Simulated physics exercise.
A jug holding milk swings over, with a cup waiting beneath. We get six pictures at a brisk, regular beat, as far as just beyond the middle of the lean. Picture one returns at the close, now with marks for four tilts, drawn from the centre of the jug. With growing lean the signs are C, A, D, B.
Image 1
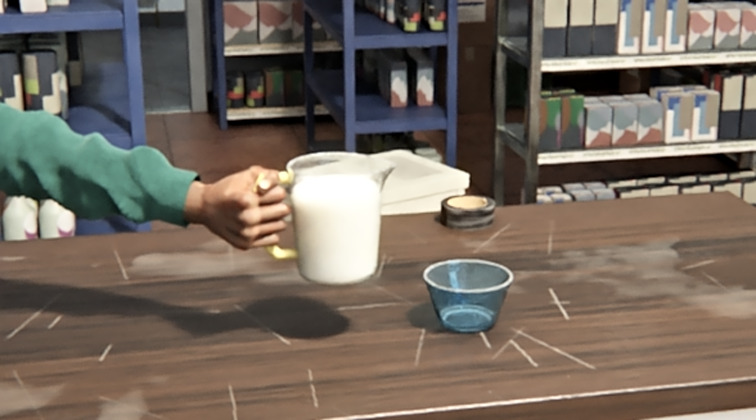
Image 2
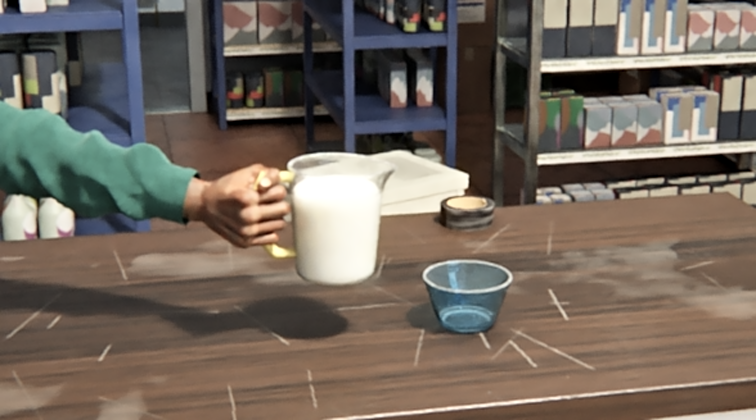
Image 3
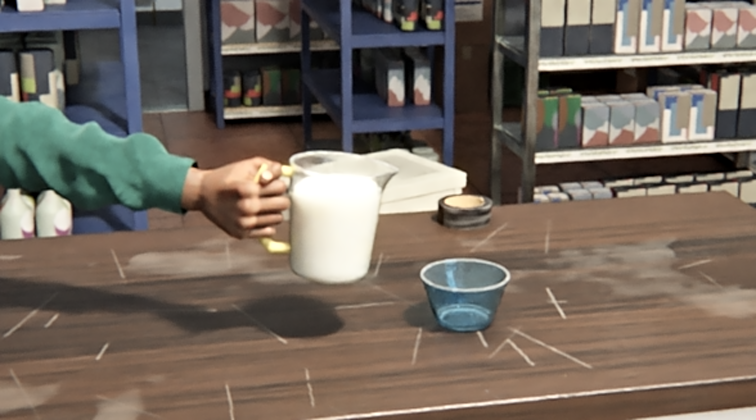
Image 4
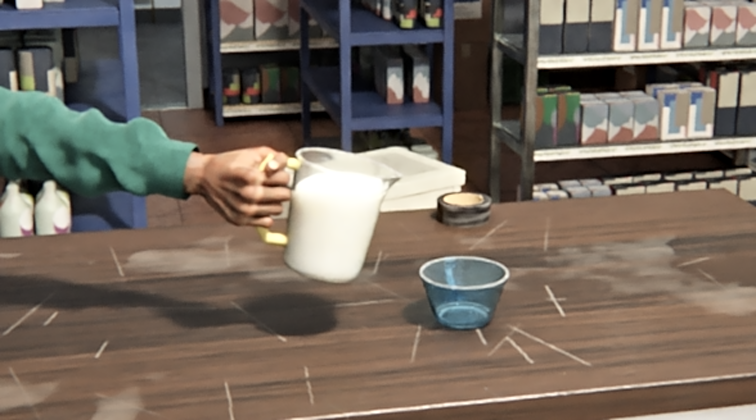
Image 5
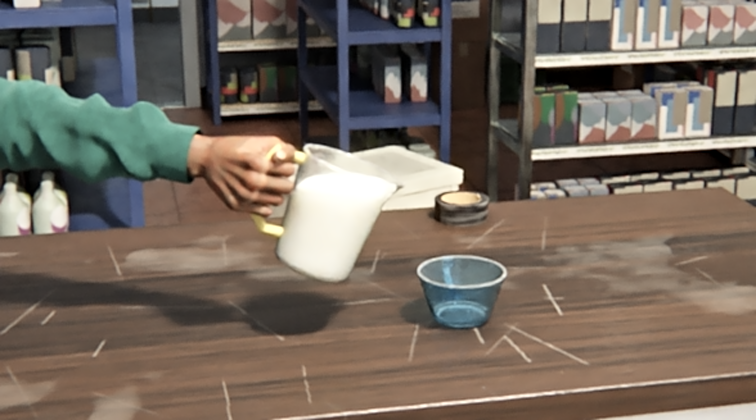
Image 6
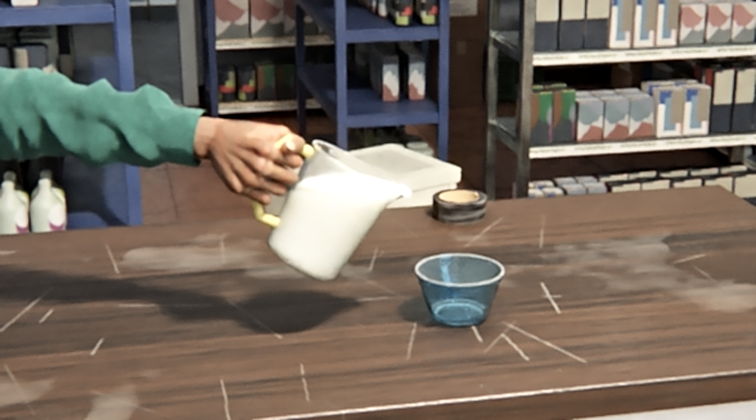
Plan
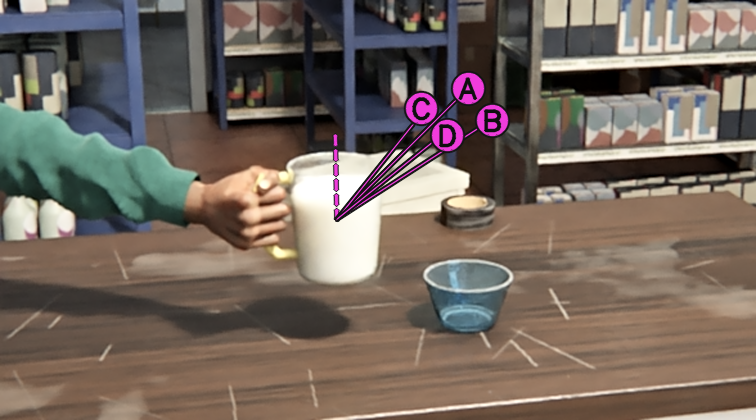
The footage shows a hand in a green sleeve holding a clear jug of milk above a wooden table, left of a small blue cup, then steadily tilting it rightward until the milk reaches the lip.
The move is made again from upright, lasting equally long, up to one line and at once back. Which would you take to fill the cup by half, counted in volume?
Use line A.
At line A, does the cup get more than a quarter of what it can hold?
Yes.
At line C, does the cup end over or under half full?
Under.
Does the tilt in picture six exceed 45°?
No, it does not.
On the marked copy, A at (455, 100); B at (477, 128); C at (412, 124); D at (431, 143).
With A, the cup ends with about 46 % of what it can hold.
With B, the cup ends with about 86 % of what it can hold; 4 % of the milk is spilt.
With C, the cup ends with about 29 % of what it can hold.
With D, the cup ends with about 66 % of what it can hold.
